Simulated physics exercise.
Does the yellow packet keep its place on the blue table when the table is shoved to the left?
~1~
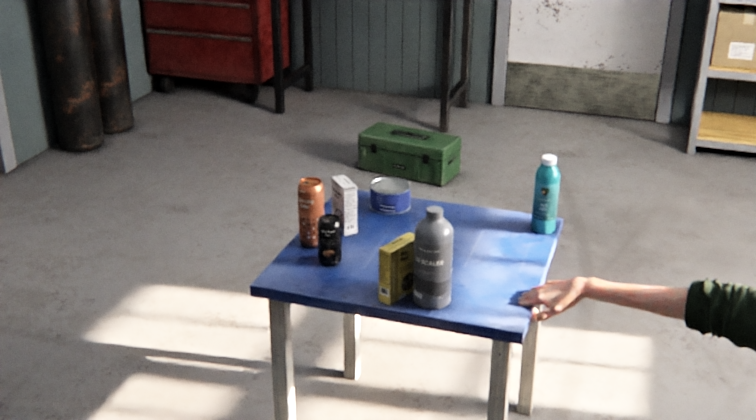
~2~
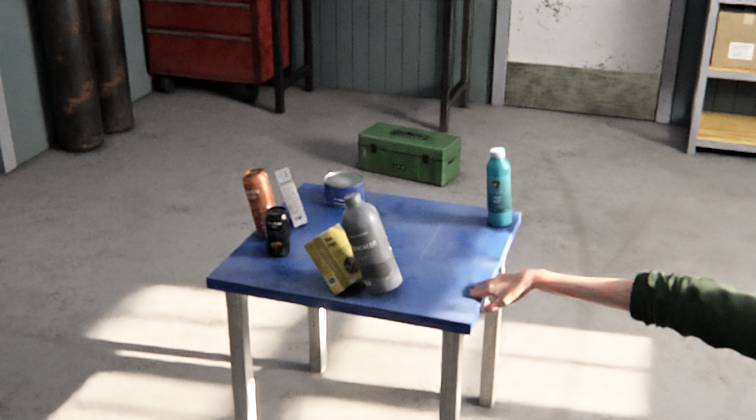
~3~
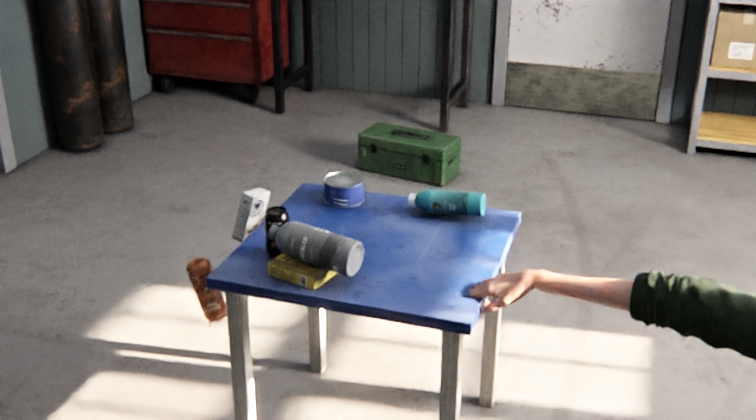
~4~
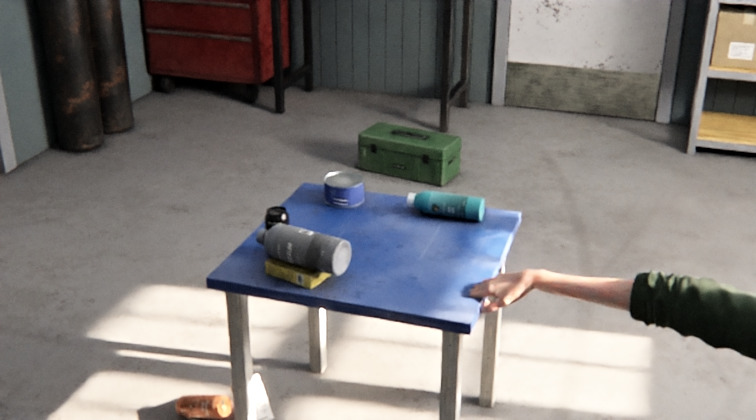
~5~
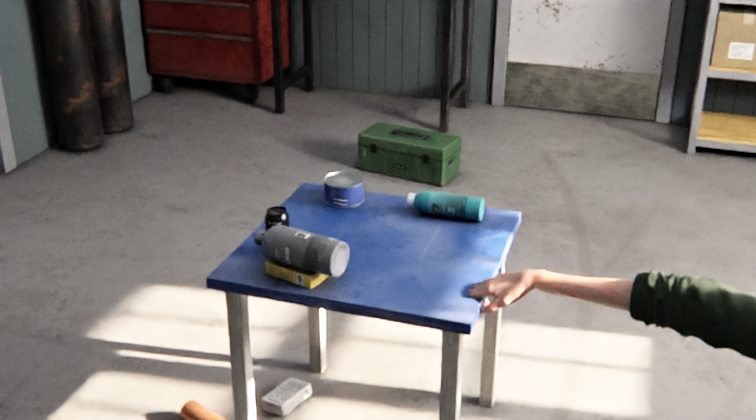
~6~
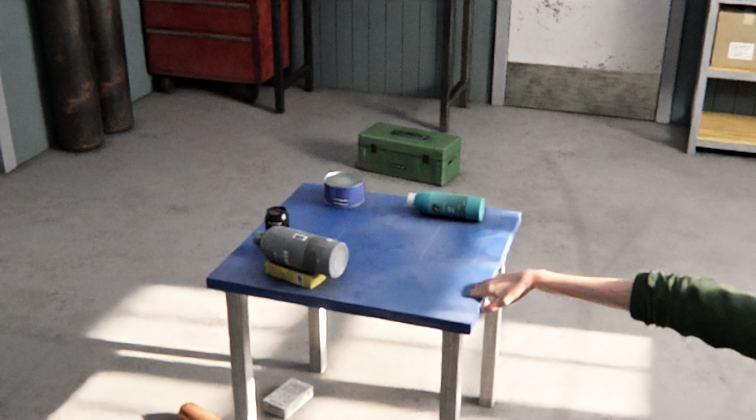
No, it tips over and ends up lying flat farther left on the tabletop, with the grey bottle resting against it.
